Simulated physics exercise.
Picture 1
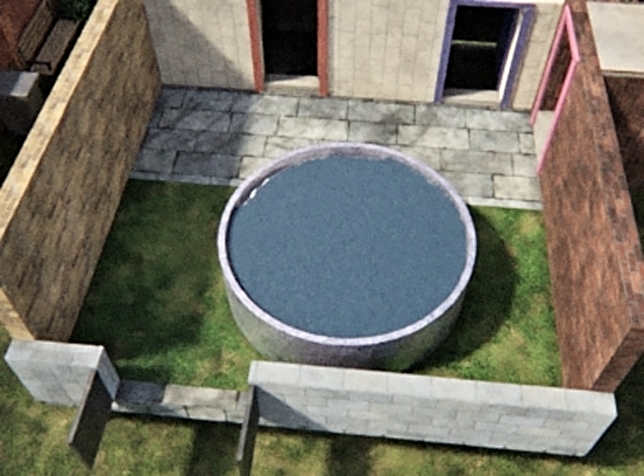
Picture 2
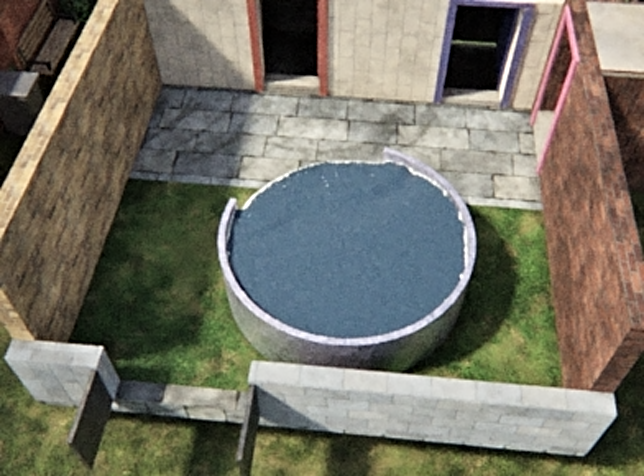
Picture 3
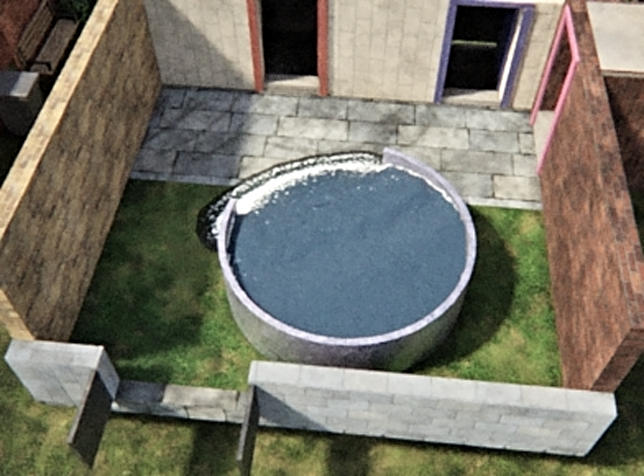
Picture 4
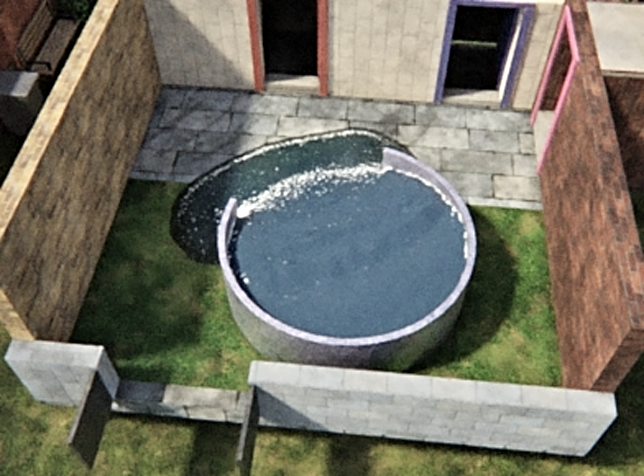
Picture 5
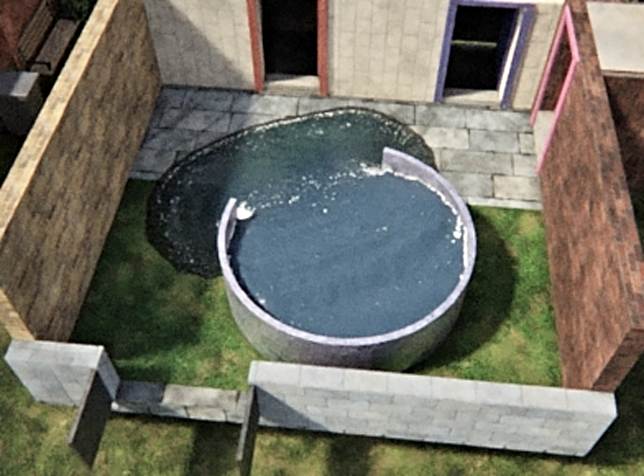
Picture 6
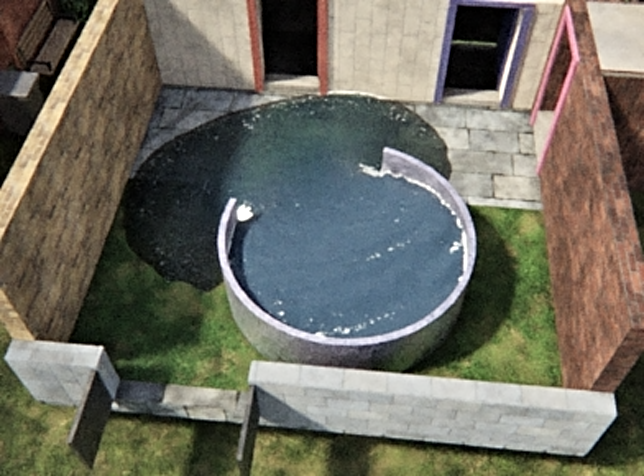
Walled back garden from above, the rear wall of a round tank giving way and dark water spreading over paving and lawn.
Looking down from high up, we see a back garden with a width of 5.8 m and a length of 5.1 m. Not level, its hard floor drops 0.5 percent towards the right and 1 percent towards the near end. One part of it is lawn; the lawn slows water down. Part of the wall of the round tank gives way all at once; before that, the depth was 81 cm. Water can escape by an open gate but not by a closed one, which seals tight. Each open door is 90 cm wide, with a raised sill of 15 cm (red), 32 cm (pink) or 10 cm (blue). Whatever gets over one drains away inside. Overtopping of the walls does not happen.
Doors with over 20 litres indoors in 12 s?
Red door over, pink door not over, blue door over.
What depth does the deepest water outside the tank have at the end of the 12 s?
About 20 cm at most.
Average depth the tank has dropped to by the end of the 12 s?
Roughly 12 centimetres.
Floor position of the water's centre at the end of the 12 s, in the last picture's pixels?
About (357, 233).
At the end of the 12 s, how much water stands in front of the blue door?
Depth: Approx. 16.0 cm.
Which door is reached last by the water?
The pink one.
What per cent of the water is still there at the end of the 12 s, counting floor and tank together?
66 %.
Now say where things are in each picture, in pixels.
The round tank at (346, 236) is whole and still, 81 cm deep, in the first picture.
The front is at (388, 190), 1.2 m from the gap at (301, 187); 0.5 m2 of floor is under water; 81 cm left at the back of the round tank, in the second picture.
The front is at (397, 172), 1.4 m from the gap at (301, 188); 1.9 m2 of floor is under water; 81 cm left at the back of the round tank, in the third picture.
The front is at (411, 158), 1.8 m from the gap at (301, 190); 3.9 m2 of floor is under water; 81 cm left at the back of the round tank, in the fourth picture.
Water pours out at (301, 191) and has run 2.1 m, to (153, 237); deepest outside 39 cm, 81 cm at the round tank's back, in the fifth picture.
The front is at (393, 104), 2.4 m from the gap at (301, 191); 9.0 m2 of floor is under water; 79 cm left at the back of the round tank, in the sixth picture.
A moment later water covers 55 % of the floor and is deepest (70 cm) near (174, 86); red door 41 cm at the sill, 51 L in, pink door not reached, blue door 12 cm at the sill, 0 L in.
Soon after water covers 55 % of the floor and is deepest (56 cm) near (174, 86); red door 42 cm at the sill, 208 L in, pink door 18 cm at the sill, 0 L in, blue door 10 cm at the sill, 2 L in.
Next water covers 80 % of the floor and is deepest (32 cm) near (255, 187); red door 31 cm at the sill, 411 L in, pink door 21 cm at the sill, 0 L in, blue door 8 cm at the sill, 3 L in.
Later on water covers 100 % of the floor and is deepest (32 cm) near (355, 386); red door 12 cm at the sill, 477 L in, pink door 19 cm at the sill, 0 L in, blue door 17 cm at the sill, 42 L in.
At the end water covers 100 % of the floor and is deepest (20 cm) near (549, 420); red door 6 cm at the sill, 477 L in, pink door 15 cm at the sill, 0 L in, blue door 16 cm at the sill, 79 L in.
